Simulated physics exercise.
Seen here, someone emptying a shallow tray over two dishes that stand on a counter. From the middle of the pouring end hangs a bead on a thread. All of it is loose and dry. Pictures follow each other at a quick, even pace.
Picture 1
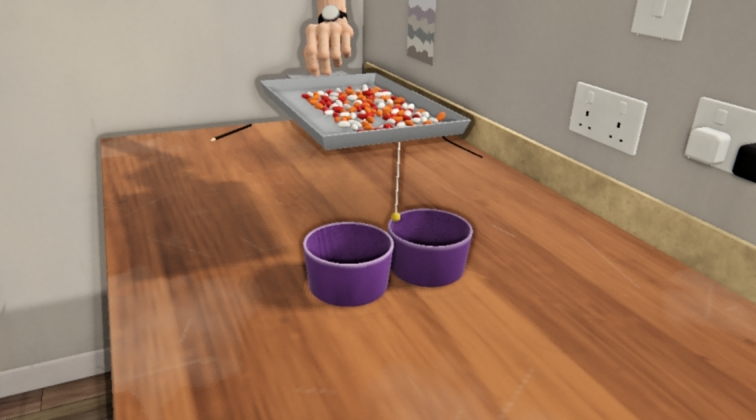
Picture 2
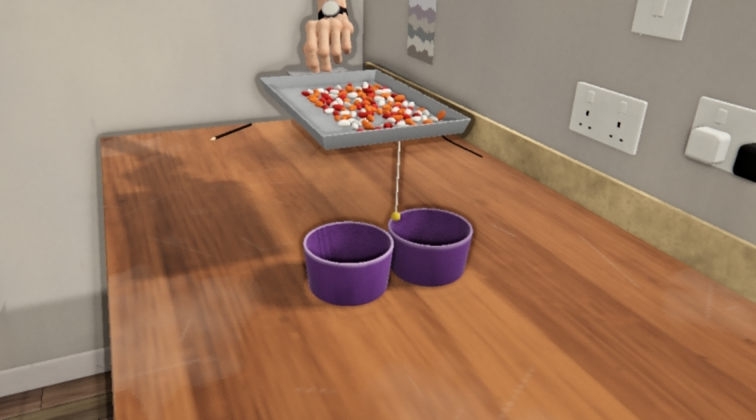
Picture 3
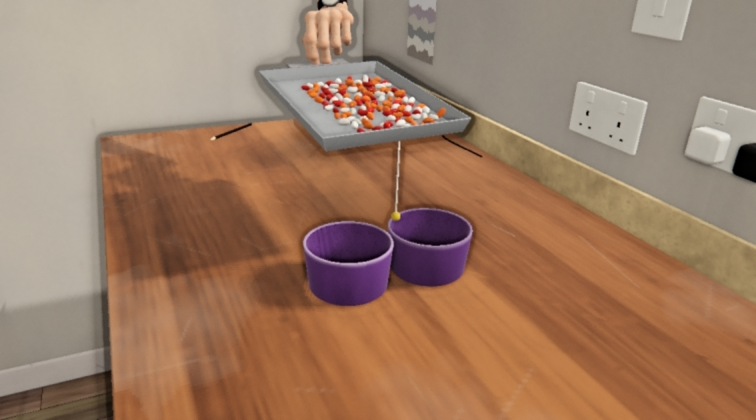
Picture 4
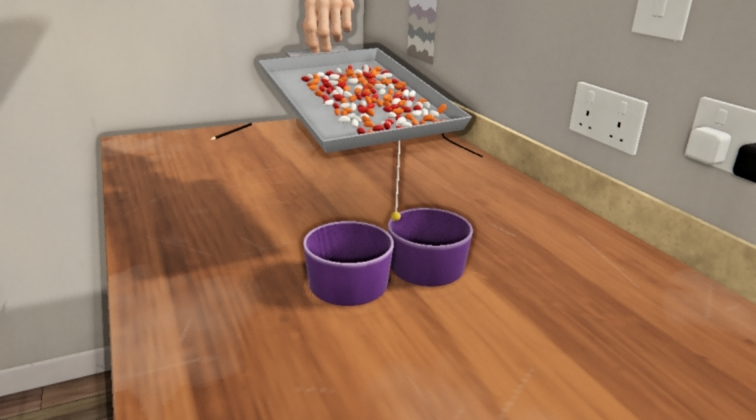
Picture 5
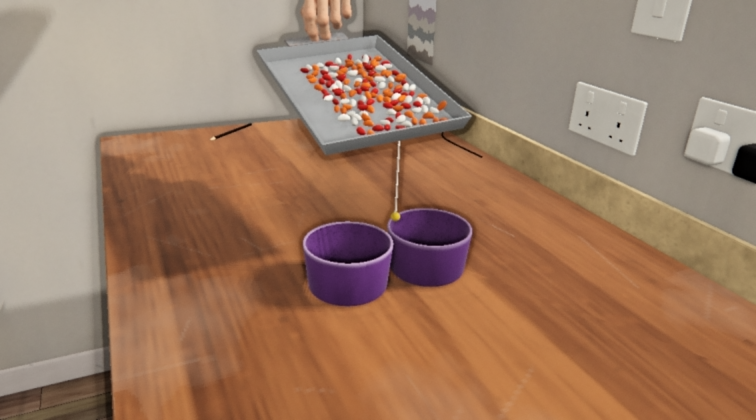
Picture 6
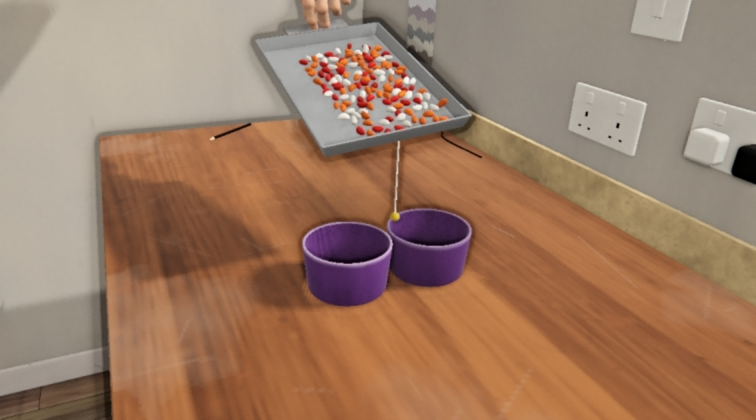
On a wooden counter by a wall with sockets, a hand holds a grey tray of red, orange and white jelly beans above two purple dishes, a bead hanging from its near edge. The hand gradually raises the far end, steepening the tray, and the pouring edge dips slightly toward its left corner.
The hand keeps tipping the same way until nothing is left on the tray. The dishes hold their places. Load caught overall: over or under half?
Mostly caught.
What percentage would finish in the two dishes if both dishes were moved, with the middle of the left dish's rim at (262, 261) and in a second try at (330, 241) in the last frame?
80% for the first placement, 70% for the second.
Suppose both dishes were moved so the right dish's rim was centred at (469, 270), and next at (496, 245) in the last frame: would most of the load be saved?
Result - try one, below the halfway mark; try two, below the halfway mark.
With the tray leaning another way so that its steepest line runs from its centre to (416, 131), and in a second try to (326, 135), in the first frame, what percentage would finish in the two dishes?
The first try gives close to 70 per cent, the second close to 90 per cent.
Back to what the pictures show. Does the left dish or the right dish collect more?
Answer: The one at left.
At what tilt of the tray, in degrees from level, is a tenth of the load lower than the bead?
Near 65 degrees.
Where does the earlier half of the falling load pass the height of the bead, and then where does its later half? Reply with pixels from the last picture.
It passes near (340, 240) first and then near (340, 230).
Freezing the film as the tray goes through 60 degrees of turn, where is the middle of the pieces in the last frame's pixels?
Roughly at (355, 134).
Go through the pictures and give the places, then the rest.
In the first frame, corners of the pouring end (326, 134) and (464, 119), level; middle of the load (364, 108), jelly beans; left dish (366, 282); right dish (450, 263); bead on its thread (396, 217).
In the second frame, corners of the pouring end (326, 134) and (464, 118), level; middle of the load (364, 106).
In the third frame, corners of the pouring end (326, 135) and (464, 117), tipped barely, lowest at the left corner; middle of the load (364, 101).
In the fourth frame, corners of the pouring end (326, 138) and (465, 116), tipped a little, lowest at the left corner; middle of the load (365, 95).
In the fifth frame, corners of the pouring end (326, 141) and (465, 115), tipped a little, lowest at the left corner; middle of the load (364, 89).
In the sixth frame, corners of the pouring end (325, 143) and (465, 113), tipped clearly, lowest at the left corner; middle of the load (364, 83); left dish (364, 282); right dish (449, 263).
Just after the last frame, tray tipped steeply; the larger part on the tray; just a few in the left dish; just a few outside both; about a tenth in the air.
A moment on, tray tipped right over; roughly a quarter on the tray; roughly a third in the left dish; about a tenth outside both; roughly a quarter in the air.
Further on, tray tipped past a quarter turn; the larger part in the left dish; just a few in the right dish; roughly a quarter outside both.
When it is over, tray tipped past a quarter turn; the larger part in the left dish; just a few in the right dish; roughly a quarter outside both.
